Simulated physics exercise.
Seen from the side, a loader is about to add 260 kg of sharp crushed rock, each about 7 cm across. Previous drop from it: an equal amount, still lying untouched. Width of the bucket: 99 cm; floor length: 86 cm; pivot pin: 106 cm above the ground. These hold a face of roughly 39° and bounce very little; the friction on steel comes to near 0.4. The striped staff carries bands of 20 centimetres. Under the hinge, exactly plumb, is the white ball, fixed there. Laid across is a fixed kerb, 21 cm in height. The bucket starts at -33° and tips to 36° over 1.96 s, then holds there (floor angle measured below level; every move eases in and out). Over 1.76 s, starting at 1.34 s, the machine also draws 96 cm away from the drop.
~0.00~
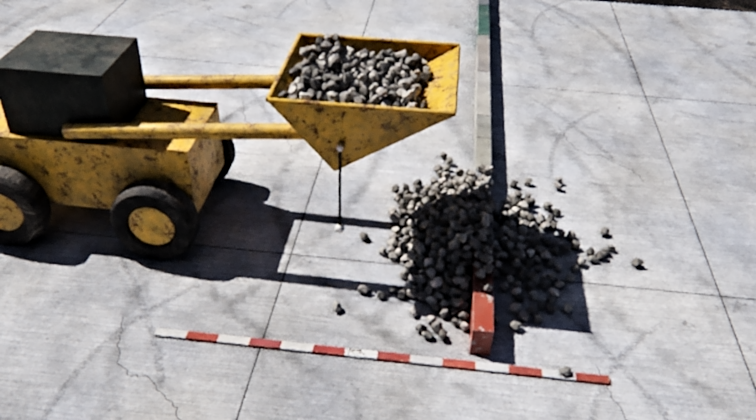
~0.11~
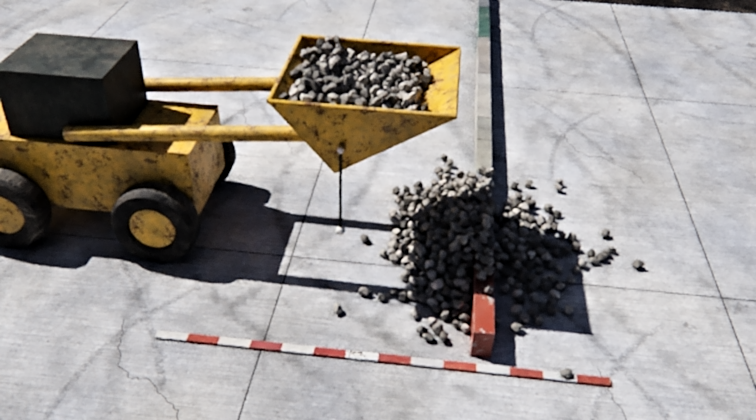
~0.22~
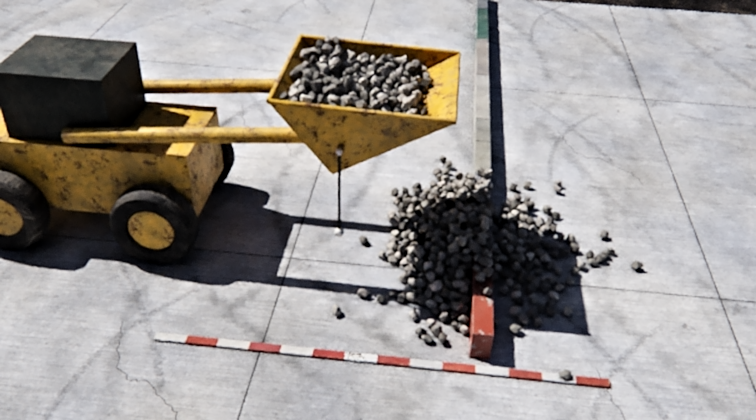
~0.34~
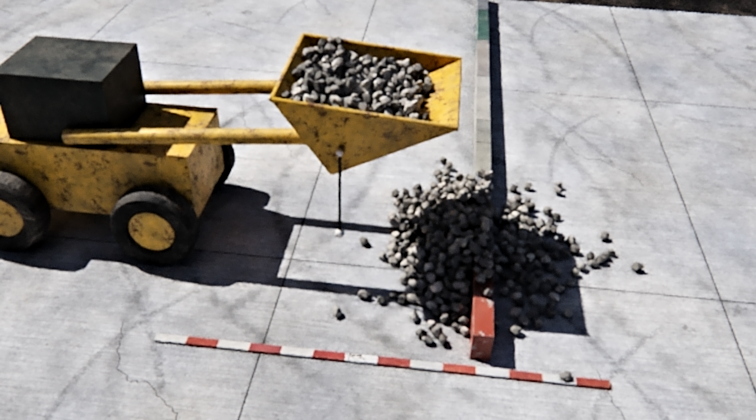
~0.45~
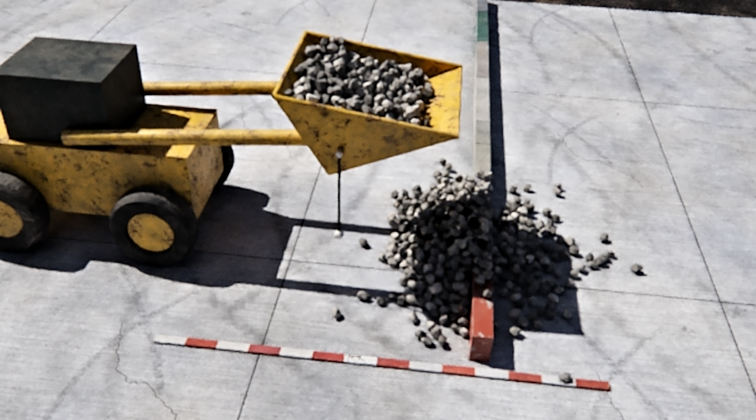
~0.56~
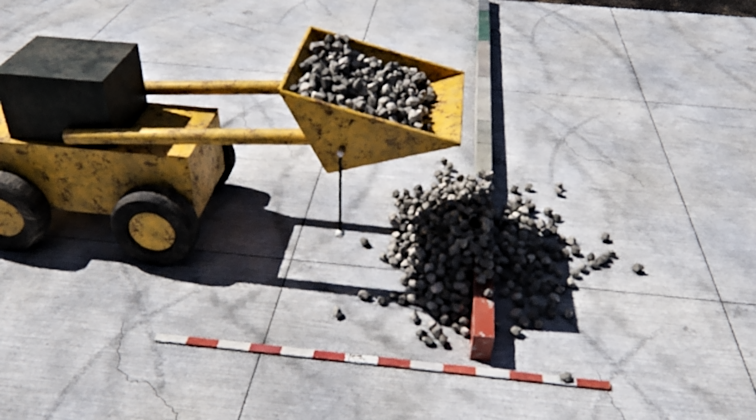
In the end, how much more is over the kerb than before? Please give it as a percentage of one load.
By the end about 0 per cent more lies there.
After 1.5 s the floor is at 25°; in per cent of one load, 99 in the bucket, 77 on this side of the kerb, 23 over the kerb; the foremost stones are at (604, 258).
After 2.1 s the floor is at 36°; in per cent of one load, 27 in the bucket, 150 on this side of the kerb, 23 over the kerb; the foremost stones are at (604, 258).
After 3.5 s the floor is at 36°; in per cent of one load, 0 in the bucket, 177 on this side of the kerb, 23 over the kerb; the foremost stones are at (604, 258).
After 6.0 s the floor is at 36°; in per cent of one load, 0 in the bucket, 177 on this side of the kerb, 23 over the kerb; the foremost stones are at (604, 258). Net gain over the kerb, 0.
